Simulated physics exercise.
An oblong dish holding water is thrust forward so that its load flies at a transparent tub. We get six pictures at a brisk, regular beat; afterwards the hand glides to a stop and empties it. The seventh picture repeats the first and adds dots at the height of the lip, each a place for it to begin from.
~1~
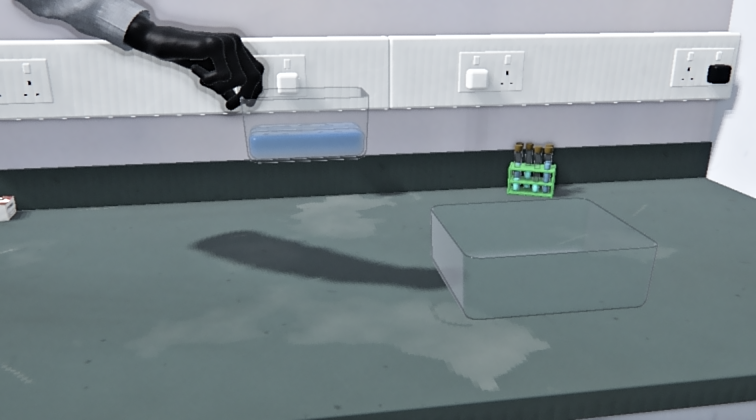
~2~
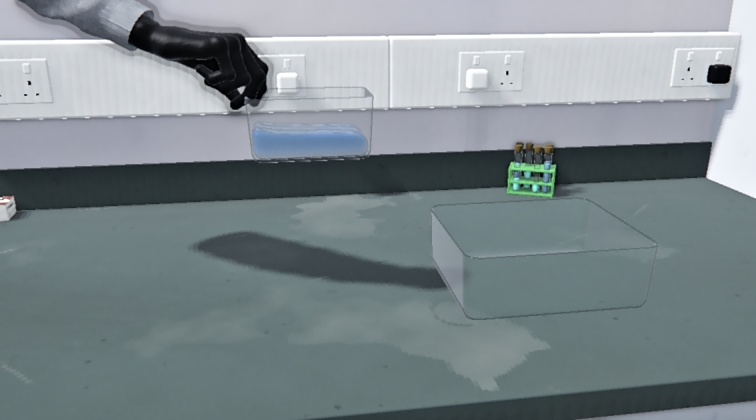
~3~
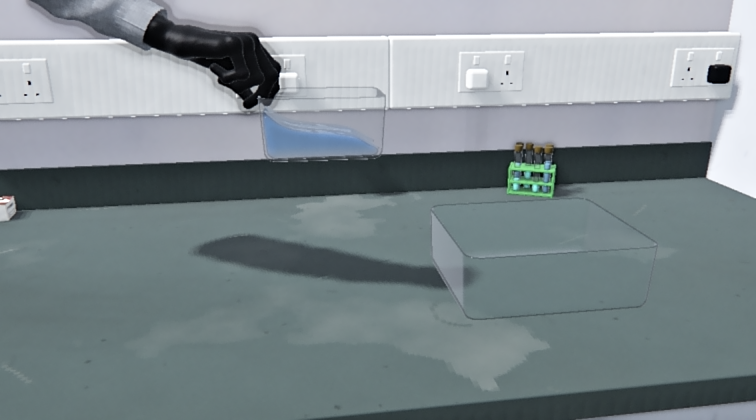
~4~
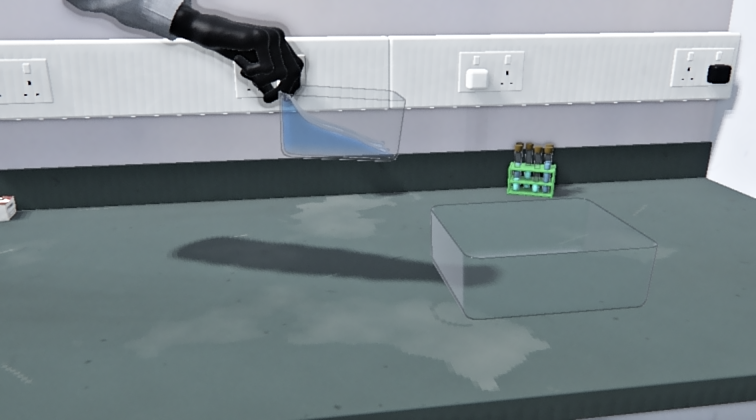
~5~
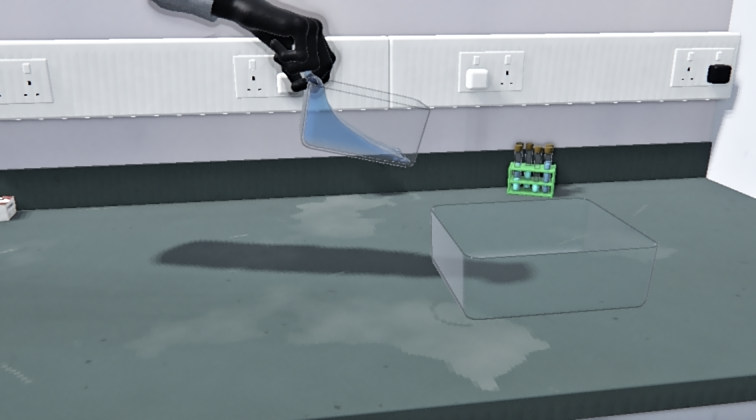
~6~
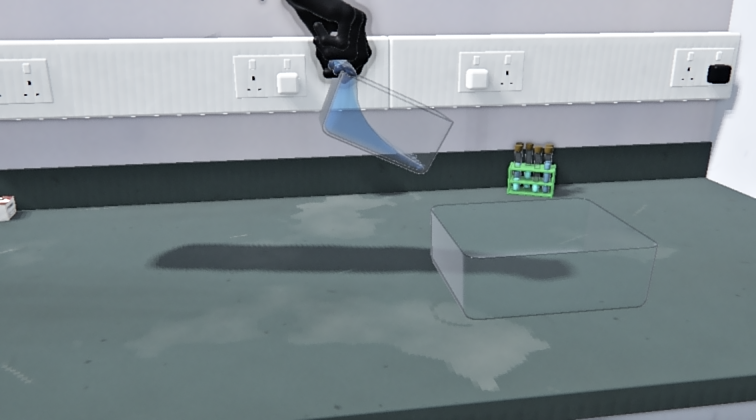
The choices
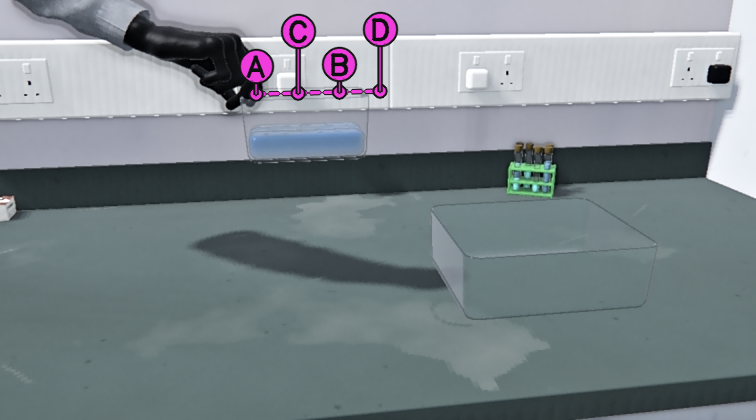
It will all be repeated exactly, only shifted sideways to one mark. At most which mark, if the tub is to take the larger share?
I would pick dot C.
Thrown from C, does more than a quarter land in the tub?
Yes, it does.
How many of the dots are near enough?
Three of them.
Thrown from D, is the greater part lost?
No, not at all.
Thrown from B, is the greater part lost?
No, that is safe.
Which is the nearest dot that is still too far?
The answer is A.
On the marked copy, A at (256, 94); B at (339, 92); C at (298, 93); D at (380, 91).
For dot A, about 31 % lands in the tub, 65 % falls short and 4 % goes beside or beyond.
For dot B, about 82 % lands in the tub, 8 % falls short and 10 % goes beside or beyond.
For dot C, about 73 % lands in the tub, 19 % falls short and 8 % goes beside or beyond.
For dot D, about 89 % lands in the tub, 3 % falls short and 7 % goes beside or beyond.
